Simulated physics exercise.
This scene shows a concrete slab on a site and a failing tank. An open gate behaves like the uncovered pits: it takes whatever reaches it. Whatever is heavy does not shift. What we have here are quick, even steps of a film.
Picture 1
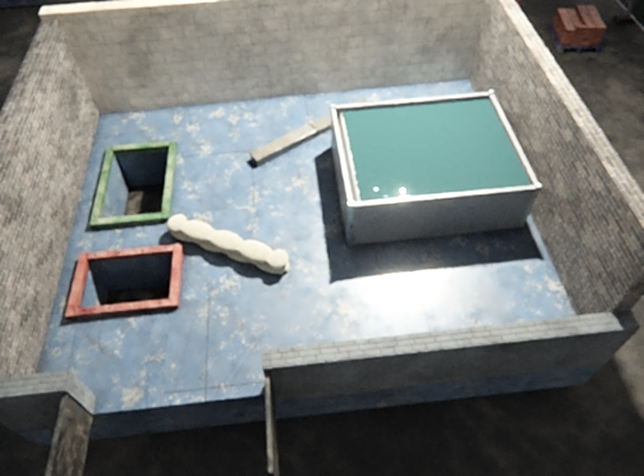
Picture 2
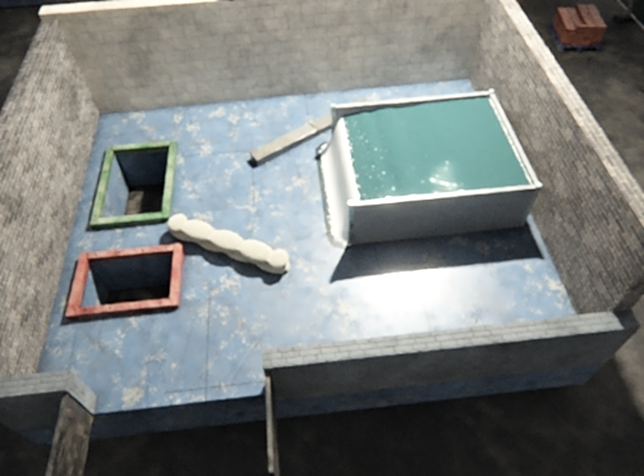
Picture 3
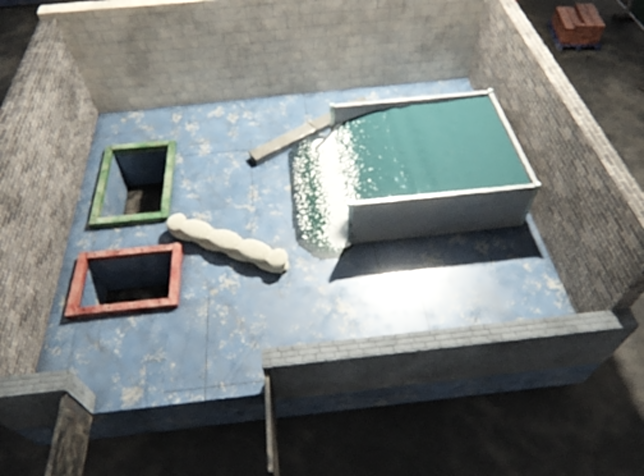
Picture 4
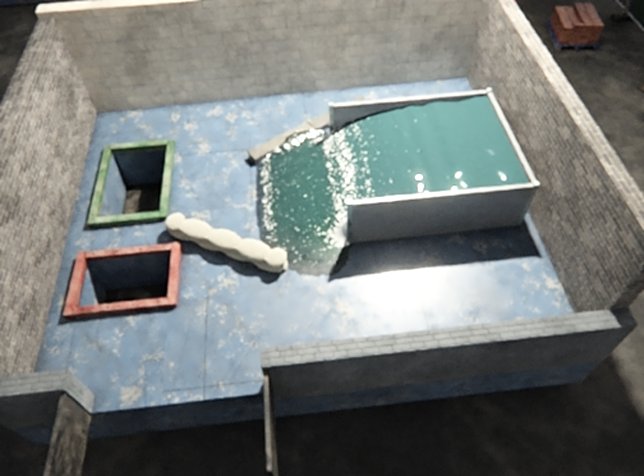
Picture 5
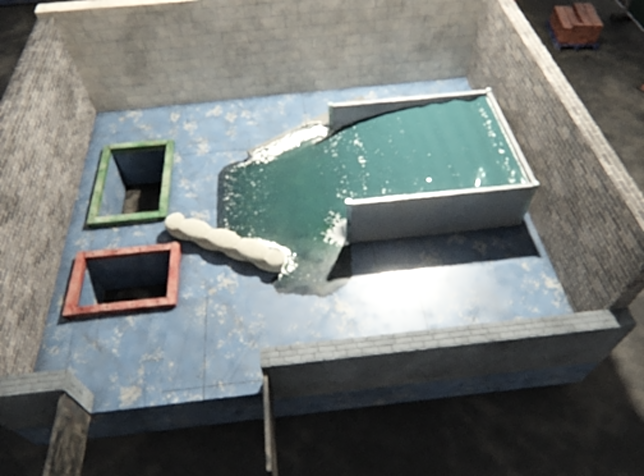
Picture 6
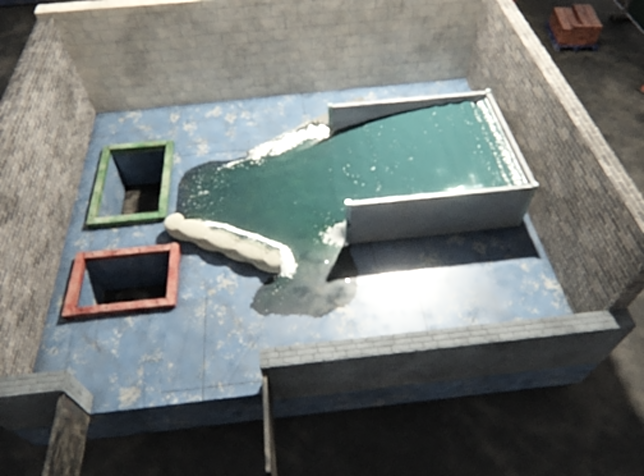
Green water pours from the tank's open left side and spreads leftward across the blue floor.
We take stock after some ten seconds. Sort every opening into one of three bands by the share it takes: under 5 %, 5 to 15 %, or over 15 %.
The gate takes 5 to 15 %; the red pit takes under 5 %; the green pit takes over 15 %.
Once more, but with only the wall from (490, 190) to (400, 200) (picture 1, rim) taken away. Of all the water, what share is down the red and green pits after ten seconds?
In percent: Red 14, green 0.
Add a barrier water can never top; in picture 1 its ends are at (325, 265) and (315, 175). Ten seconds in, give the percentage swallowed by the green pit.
Green: About 15 %.
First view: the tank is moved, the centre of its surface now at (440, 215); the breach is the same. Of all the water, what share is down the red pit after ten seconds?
Result, red pit: 8 percent after ten seconds.
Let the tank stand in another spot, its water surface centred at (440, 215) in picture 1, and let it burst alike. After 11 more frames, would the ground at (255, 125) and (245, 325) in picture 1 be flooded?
I'd say the first one's left untouched and the second one's soaked.
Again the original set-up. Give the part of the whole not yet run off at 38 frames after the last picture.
I'd put it at about 56 per cent.
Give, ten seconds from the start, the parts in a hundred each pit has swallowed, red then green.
Roughly 2 and 40 %.
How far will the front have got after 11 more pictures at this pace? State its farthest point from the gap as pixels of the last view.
Pixel estimate: (45, 326).
A moment on, water covers 35 % of the floor; the gate 0 %, the red pit 0 %, the green pit 5 %.
Next, water covers 55 % of the floor; the gate 1 %, the red pit 0 %, the green pit 16 %.
Then, water covers 65 % of the floor; the gate 2 %, the red pit 1 %, the green pit 28 %.
Later, water covers 80 % of the floor; the gate 5 %, the red pit 1 %, the green pit 37 %.
In the end, water covers 90 % of the floor; the gate 8 %, the red pit 1 %, the green pit 40 %.
